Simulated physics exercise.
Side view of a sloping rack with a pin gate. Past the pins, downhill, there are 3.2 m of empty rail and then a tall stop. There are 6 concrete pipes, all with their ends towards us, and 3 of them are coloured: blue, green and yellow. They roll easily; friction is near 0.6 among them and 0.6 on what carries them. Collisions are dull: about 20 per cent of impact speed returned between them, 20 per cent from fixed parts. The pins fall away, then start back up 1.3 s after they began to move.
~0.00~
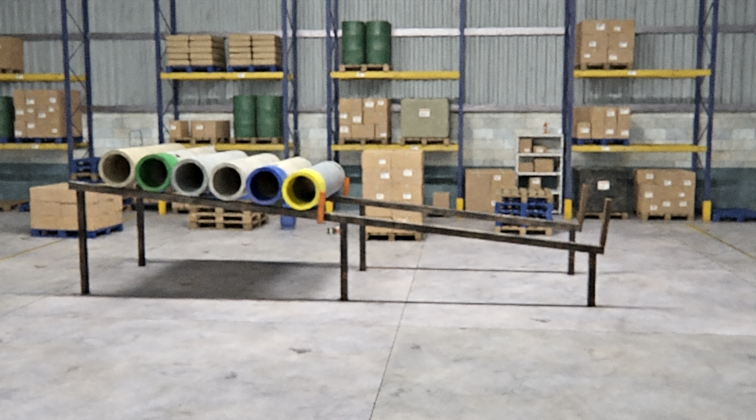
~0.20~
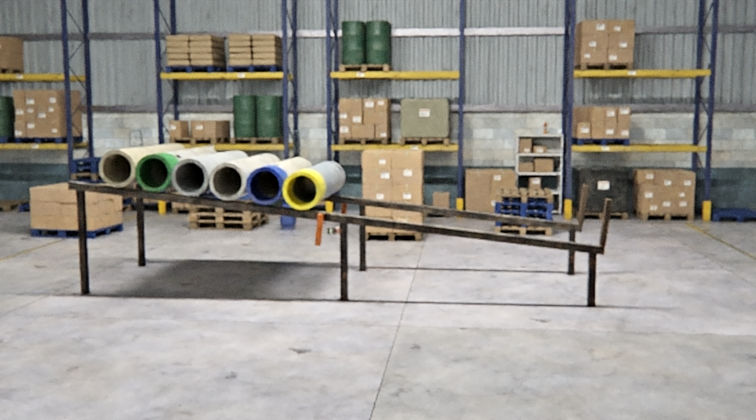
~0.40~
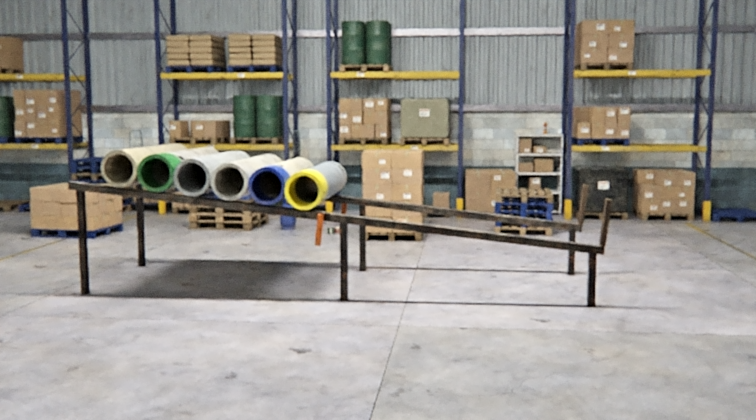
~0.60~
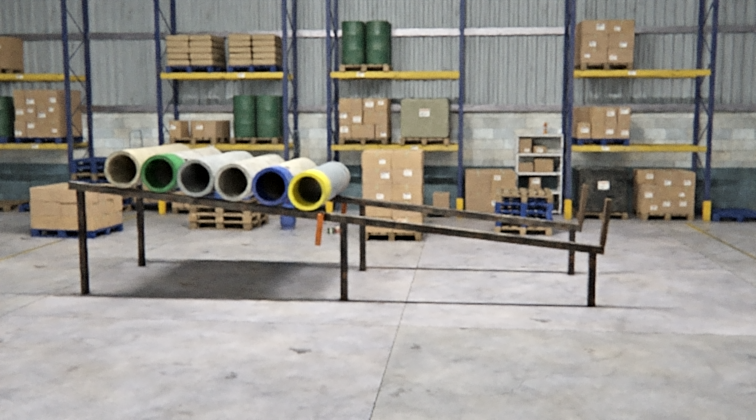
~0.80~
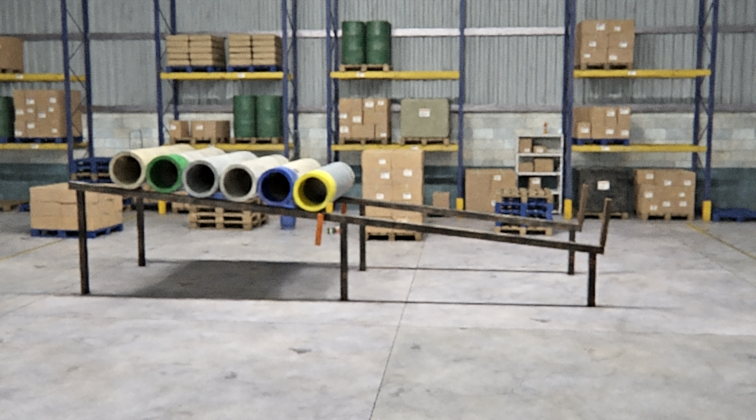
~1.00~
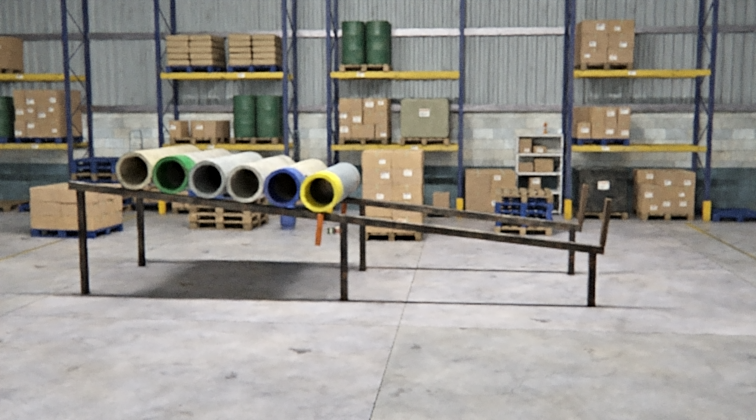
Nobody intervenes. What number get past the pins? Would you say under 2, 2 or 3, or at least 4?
Under 2.
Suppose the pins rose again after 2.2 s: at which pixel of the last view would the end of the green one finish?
Around pixel (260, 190).
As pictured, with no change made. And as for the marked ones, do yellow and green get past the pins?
Result: Yellow breaks loose; green is restrained.
By 1.2 s, blue is on the rails, 40 cm above the pins, rolling right; green is on the rails, 170 cm above the pins, rolling right; yellow is on the rails, 5 cm below the pins, rolling right; 1 below the pins.
By 1.3 s, blue is on the rails, 35 cm above the pins, rolling right; green is on the rails, 165 cm above the pins, rolling right; yellow is on the rails, 10 cm below the pins, rolling right; 1 below the pins.
By 1.4 s, blue is on the rails, 25 cm above the pins, rolling right; green is on the rails, 160 cm above the pins, rolling right; yellow is on the rails, 20 cm below the pins, rolling right; 1 below the pins.
By 1.5 s, blue is in the air, 25 cm above the pins, rolling left; yellow is in the air, 30 cm below the pins, rolling right; green as before; 1 below the pins.
Finally (3.6 s), blue is on the rails, 25 cm above the pins; green is on the rails, 155 cm above the pins; yellow is on the rails, 295 cm below the pins; 1 below the pins.
